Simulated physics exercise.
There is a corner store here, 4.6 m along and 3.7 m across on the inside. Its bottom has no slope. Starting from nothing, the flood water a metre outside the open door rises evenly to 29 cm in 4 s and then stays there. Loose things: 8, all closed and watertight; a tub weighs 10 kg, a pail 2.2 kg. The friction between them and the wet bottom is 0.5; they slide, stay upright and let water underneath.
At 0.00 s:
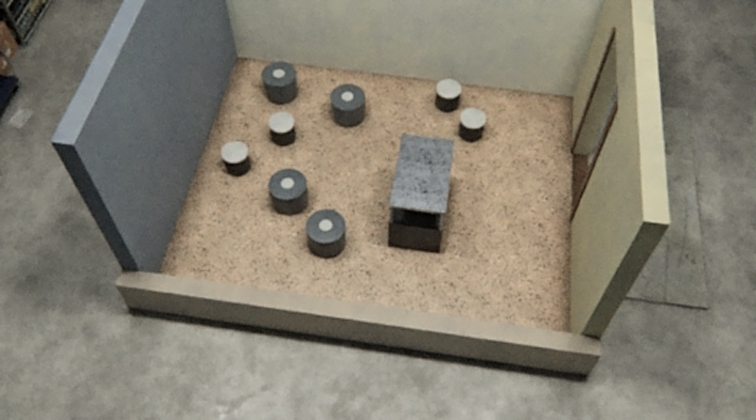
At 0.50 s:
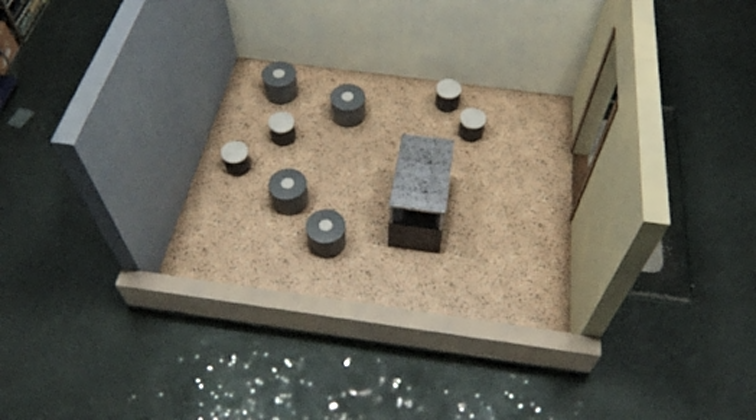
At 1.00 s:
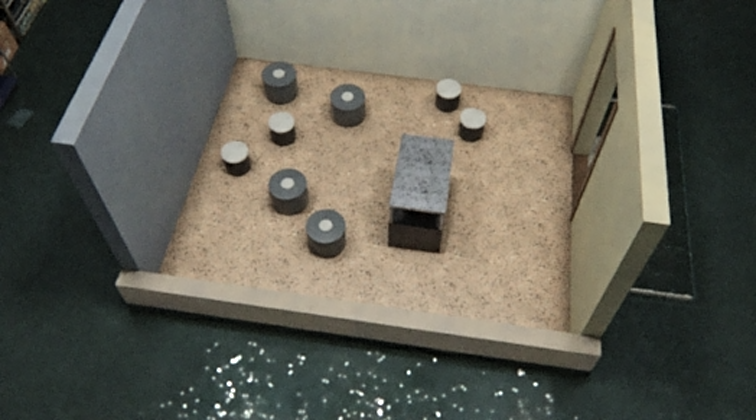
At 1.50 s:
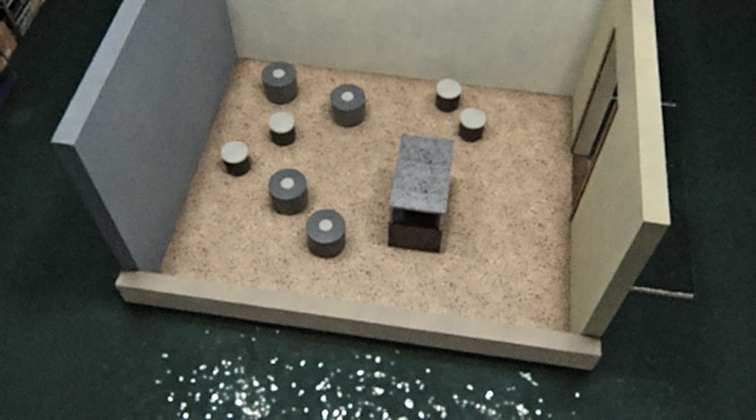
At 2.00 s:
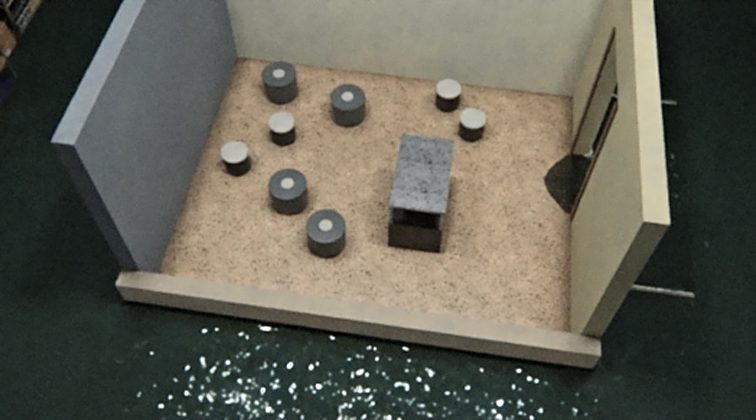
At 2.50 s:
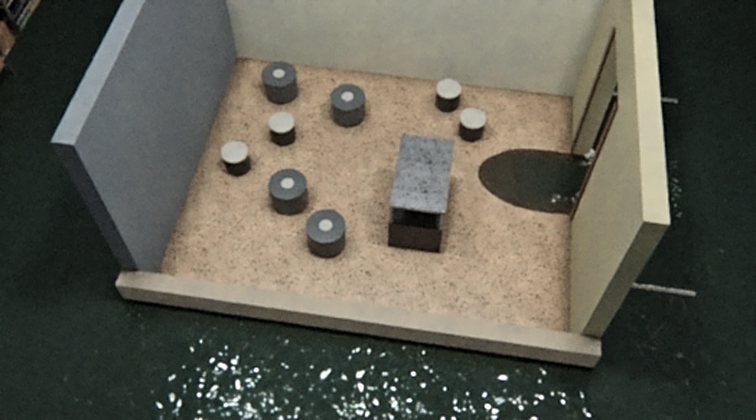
Dark water spread over the ground around a small walled store, then came in through the opening in the right wall and widened across the speckled floor, while the tubs and counter stayed still.
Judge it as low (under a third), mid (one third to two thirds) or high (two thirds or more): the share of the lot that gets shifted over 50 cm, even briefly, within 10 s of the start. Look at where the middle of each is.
High.
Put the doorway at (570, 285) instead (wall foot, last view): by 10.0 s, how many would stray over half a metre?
That would give 6.
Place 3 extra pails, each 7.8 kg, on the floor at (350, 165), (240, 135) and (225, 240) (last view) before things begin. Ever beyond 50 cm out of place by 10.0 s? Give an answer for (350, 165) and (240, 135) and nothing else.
Well, the first one stays under the mark, and the second tops the mark.
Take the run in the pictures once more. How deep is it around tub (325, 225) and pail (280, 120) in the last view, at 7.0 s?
Depth approx. 2 cm / 12 cm.
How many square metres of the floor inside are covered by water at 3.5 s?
Somewhere about 4.0 m2, give or take.
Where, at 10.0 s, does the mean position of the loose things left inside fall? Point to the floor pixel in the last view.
Mean position: Approximately (278, 228).
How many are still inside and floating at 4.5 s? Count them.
Answer: 2.
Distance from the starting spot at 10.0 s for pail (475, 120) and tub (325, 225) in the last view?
One is off by 300 cm, the other by 40 cm, in the order asked.
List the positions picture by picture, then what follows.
The first frame shows a tub at (348, 97) rests on the ground; a tub at (279, 74), on the bottom; 0.0 m2 under water; 0 of 8 have shifted.
The second frame shows a tub at (348, 97) rests on the ground; a tub at (279, 74), on the bottom; water covers 0.0 m2; 0 of 8 have shifted.
The third frame shows a tub at (348, 97), on the bottom; a tub at (279, 74) rests on the ground; water covers 0.0 m2; 0 of 8 have shifted.
The fourth frame shows a tub at (348, 97) rests on the ground; a tub at (279, 74), on the bottom; 0.0 m2 under water; 0 of 8 have shifted.
The fifth frame shows a tub at (348, 97), on the bottom; a tub at (279, 74) rests on the ground; 0.2 m2 under water; 0 of 8 have shifted.
The sixth frame shows a tub at (348, 97) rests on the ground; a tub at (279, 74), on the bottom; water covers 0.9 m2; 0 of 8 have shifted.
After 3.5 s 0 of 8 are over 50 cm from their spots; 0 afloat.
After 4.5 s 2 of 8 are over 50 cm from their spots; 2 afloat.
After 7.0 s 6 of 8 are over 50 cm from their spots; 5 afloat.
After 10.0 s 6 of 8 are over 50 cm from their spots, and 6 have been at some point; 6 afloat.
